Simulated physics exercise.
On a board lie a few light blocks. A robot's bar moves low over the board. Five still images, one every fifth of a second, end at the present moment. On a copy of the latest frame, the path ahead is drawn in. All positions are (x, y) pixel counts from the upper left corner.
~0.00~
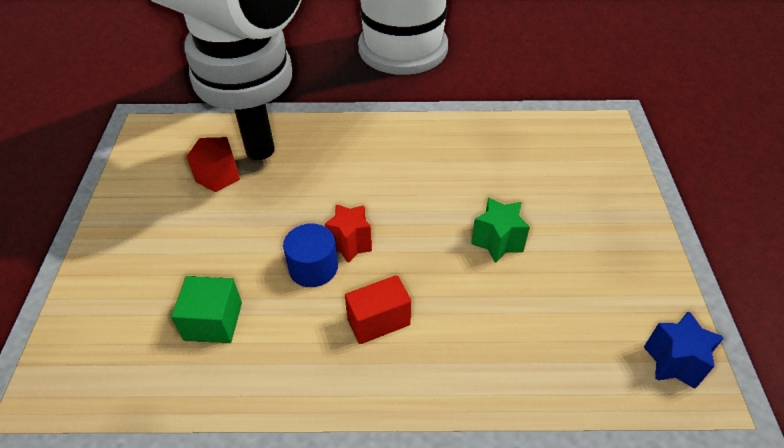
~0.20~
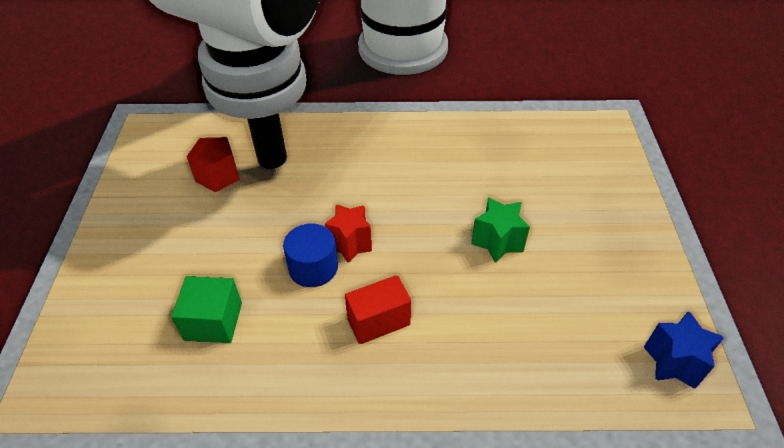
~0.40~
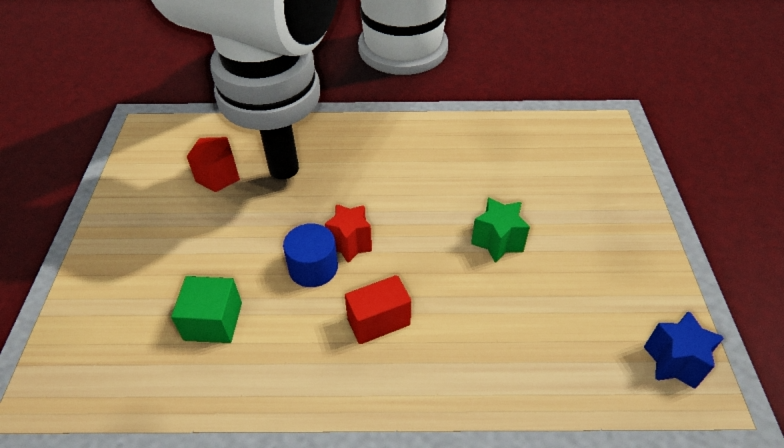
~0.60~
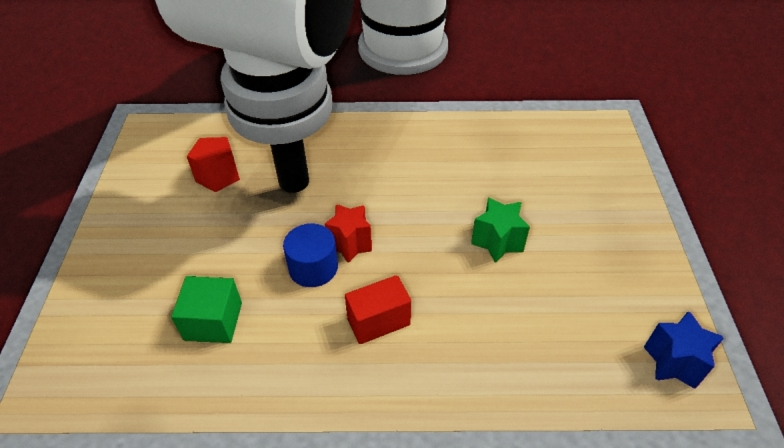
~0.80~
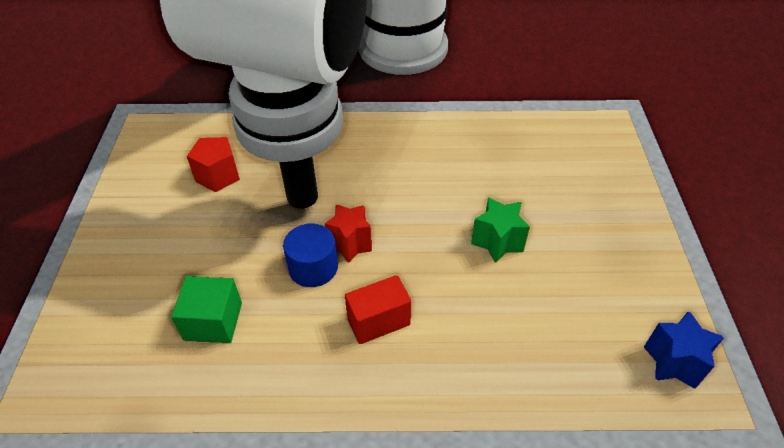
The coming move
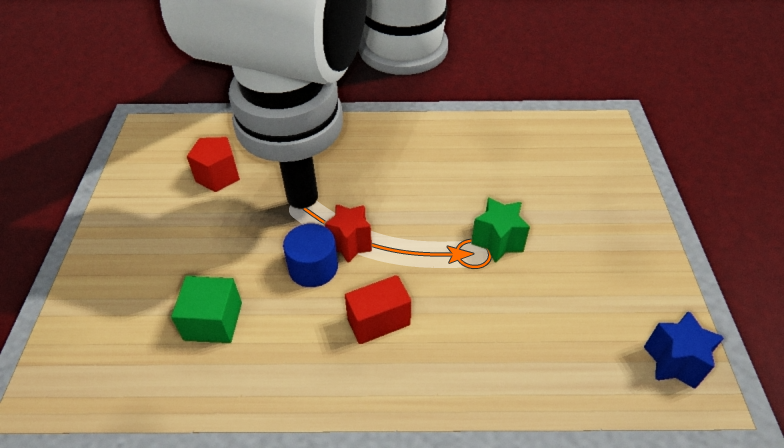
Robot arm moving its black bar toward the viewer and slightly right over a wooden board of still red, green and blue blocks.
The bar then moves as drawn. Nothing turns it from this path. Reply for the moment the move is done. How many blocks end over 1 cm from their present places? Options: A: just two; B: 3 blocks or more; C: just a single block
That would be C.
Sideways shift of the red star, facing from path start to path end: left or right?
It goes toward the right-hand side.
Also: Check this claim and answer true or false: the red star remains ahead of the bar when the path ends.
The statement is false.
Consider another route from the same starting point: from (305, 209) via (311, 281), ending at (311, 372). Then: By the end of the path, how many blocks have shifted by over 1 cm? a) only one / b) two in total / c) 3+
The one that fits is a, only one.
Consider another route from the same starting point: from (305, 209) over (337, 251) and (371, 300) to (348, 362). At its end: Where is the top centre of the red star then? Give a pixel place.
About (386, 238).
Path on the board, from (305, 209) over (350, 237) and (409, 253) to (474, 254).
What follows on the original path. One third of the way, bar at (350, 226); red star at (369, 230), turned 30° clockwise.
Two thirds of the way, bar at (410, 242); red star at (407, 254), turned 75° clockwise.
At the end, bar at (475, 243); blue cylinder in place; red star at (409, 255), turned 85° clockwise; green star at (505, 214).
